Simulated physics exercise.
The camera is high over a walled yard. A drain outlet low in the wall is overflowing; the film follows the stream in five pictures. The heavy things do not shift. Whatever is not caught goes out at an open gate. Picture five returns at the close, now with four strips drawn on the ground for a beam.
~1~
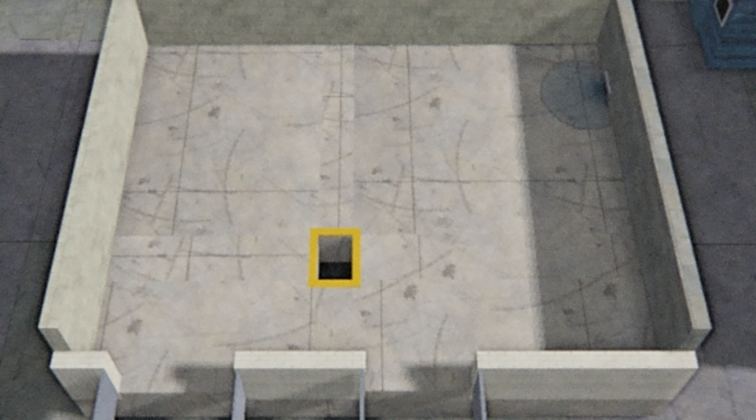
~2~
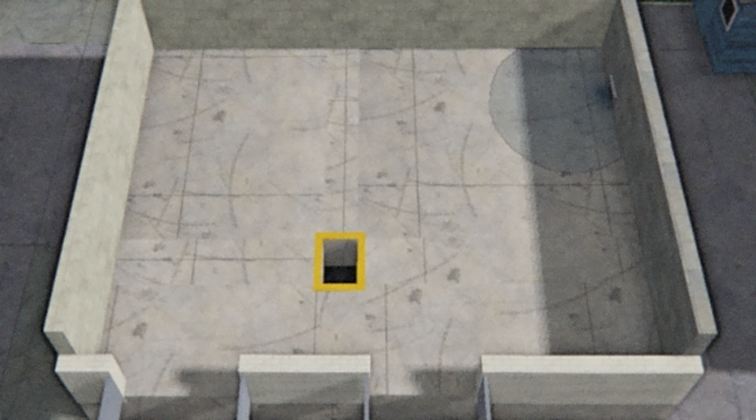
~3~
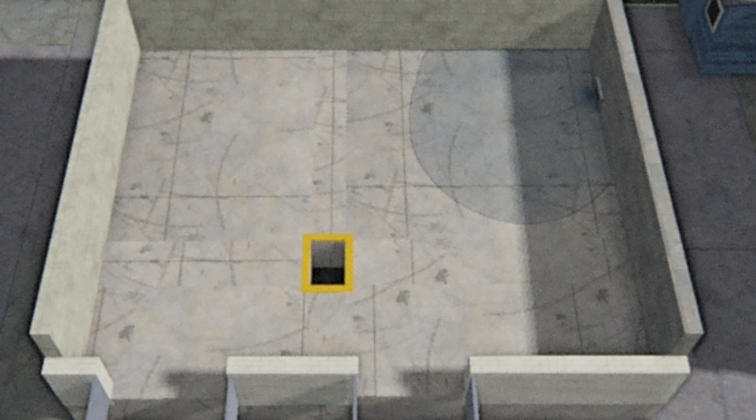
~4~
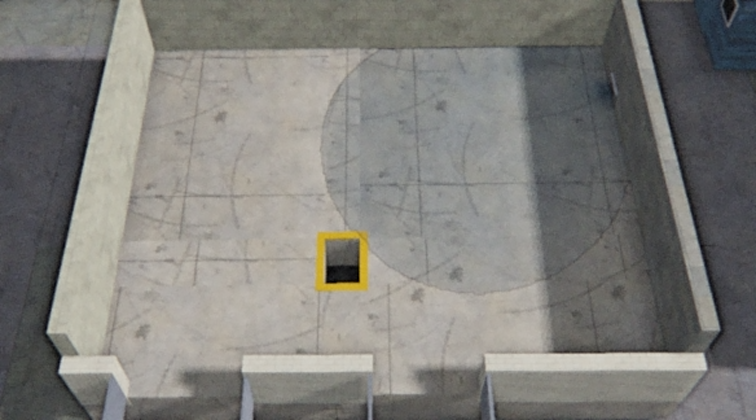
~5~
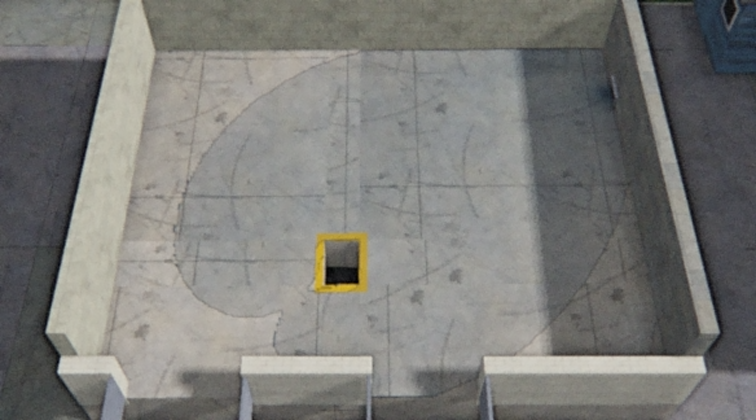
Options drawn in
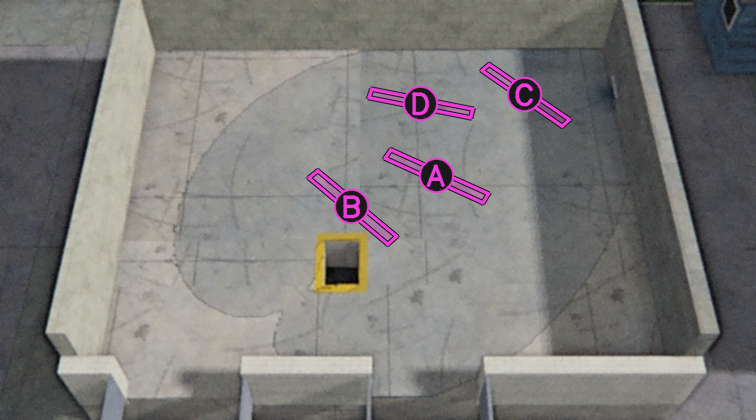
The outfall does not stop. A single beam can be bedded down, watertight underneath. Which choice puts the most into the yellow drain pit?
Go for D.
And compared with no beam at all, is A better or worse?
Worse.
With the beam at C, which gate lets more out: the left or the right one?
More leaves on the left.
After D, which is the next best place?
The answer is C.
On the marked copy, A from (387, 154) to (485, 198); B from (313, 174) to (392, 240); C from (485, 67) to (565, 122); D from (370, 93) to (471, 113).
With A, about 3 % of the stream goes into the yellow drain pit, about 97 % out by the gates.
With B, about 5 % of the stream goes into the yellow drain pit, about 95 % out by the gates.
With C, about 9 % of the stream goes into the yellow drain pit, about 90 % out by the gates.
With D, about 20 % of the stream goes into the yellow drain pit, about 80 % out by the gates.
